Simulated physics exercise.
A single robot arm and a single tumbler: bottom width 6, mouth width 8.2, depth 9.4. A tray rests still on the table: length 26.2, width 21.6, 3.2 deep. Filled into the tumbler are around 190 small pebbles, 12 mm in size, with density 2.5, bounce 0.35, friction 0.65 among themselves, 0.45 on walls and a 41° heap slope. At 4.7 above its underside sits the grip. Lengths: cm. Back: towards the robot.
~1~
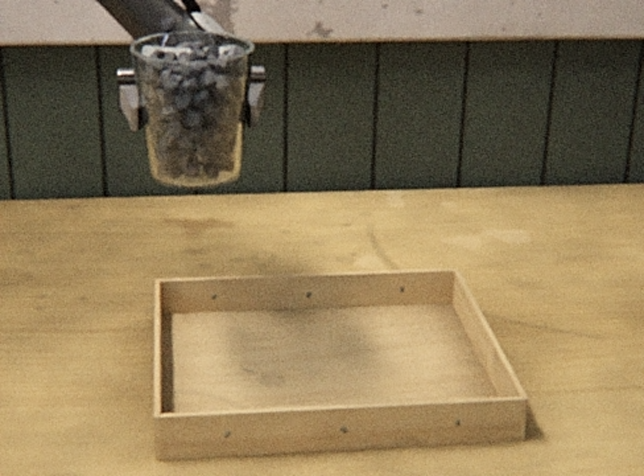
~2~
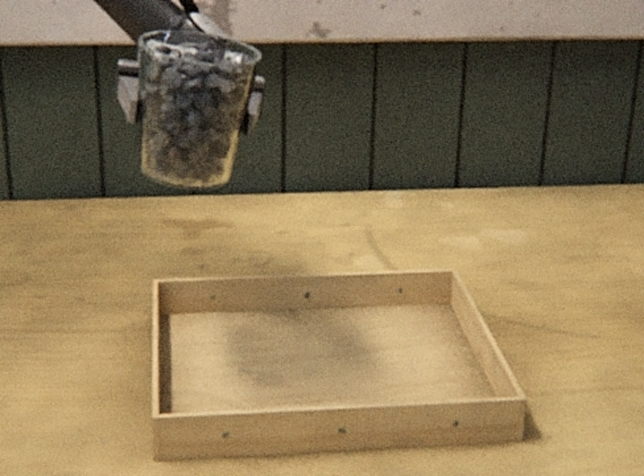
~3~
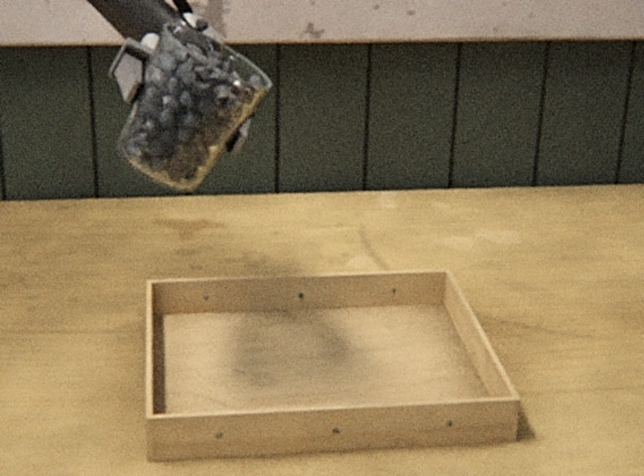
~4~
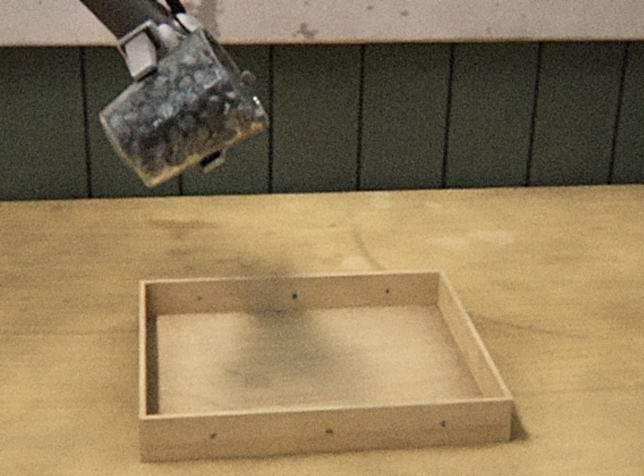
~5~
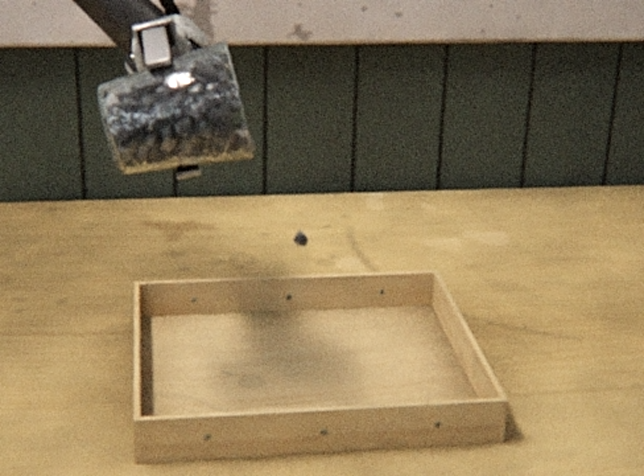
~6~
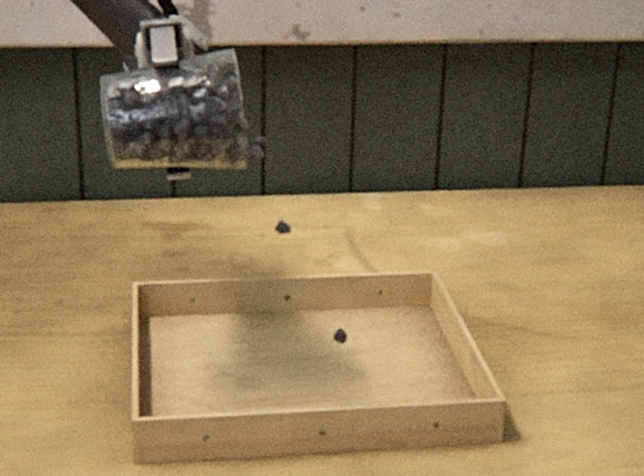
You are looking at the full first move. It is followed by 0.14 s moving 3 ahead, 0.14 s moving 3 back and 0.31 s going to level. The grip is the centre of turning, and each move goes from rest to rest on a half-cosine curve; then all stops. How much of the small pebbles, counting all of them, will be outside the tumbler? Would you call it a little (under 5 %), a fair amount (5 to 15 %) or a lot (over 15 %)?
I would call it a lot, over 15 %.
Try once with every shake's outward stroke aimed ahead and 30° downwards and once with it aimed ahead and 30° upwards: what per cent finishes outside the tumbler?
30 and 35 %.
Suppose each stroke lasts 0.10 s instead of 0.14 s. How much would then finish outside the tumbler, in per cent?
Estimate for that case: 55 %.
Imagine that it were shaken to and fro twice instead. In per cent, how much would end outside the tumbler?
Near 50 per cent.
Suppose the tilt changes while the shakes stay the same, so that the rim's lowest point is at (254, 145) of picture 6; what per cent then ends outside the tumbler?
Some 20 per cent.
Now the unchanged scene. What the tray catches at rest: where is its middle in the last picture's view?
I'd say somewhere near (339, 364) in the final view.
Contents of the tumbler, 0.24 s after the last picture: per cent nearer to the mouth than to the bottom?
65 %.
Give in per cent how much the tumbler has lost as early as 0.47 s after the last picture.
About 35 per cent by then.
Then, 0.24 s later, tilted 85° forward, highest piece 24 above the table; 155 in the tumbler, 7 in the tray, 27 in flight or on a rim.
Then, 0.47 s later, tilted 27° forward, highest piece 25 above the table; 122 in the tumbler, 64 in the tray, 3 in flight or on a rim.
Then, 0.79 s later, level, highest piece 26 above the table; 120 in the tumbler, 69 in the tray.
Then, 1.84 s later, level, highest piece 26 above the table; 120 in the tumbler, 69 in the tray.
At rest, 120 in the tumbler, 69 in the tray. That is 37 % outside the tumbler.
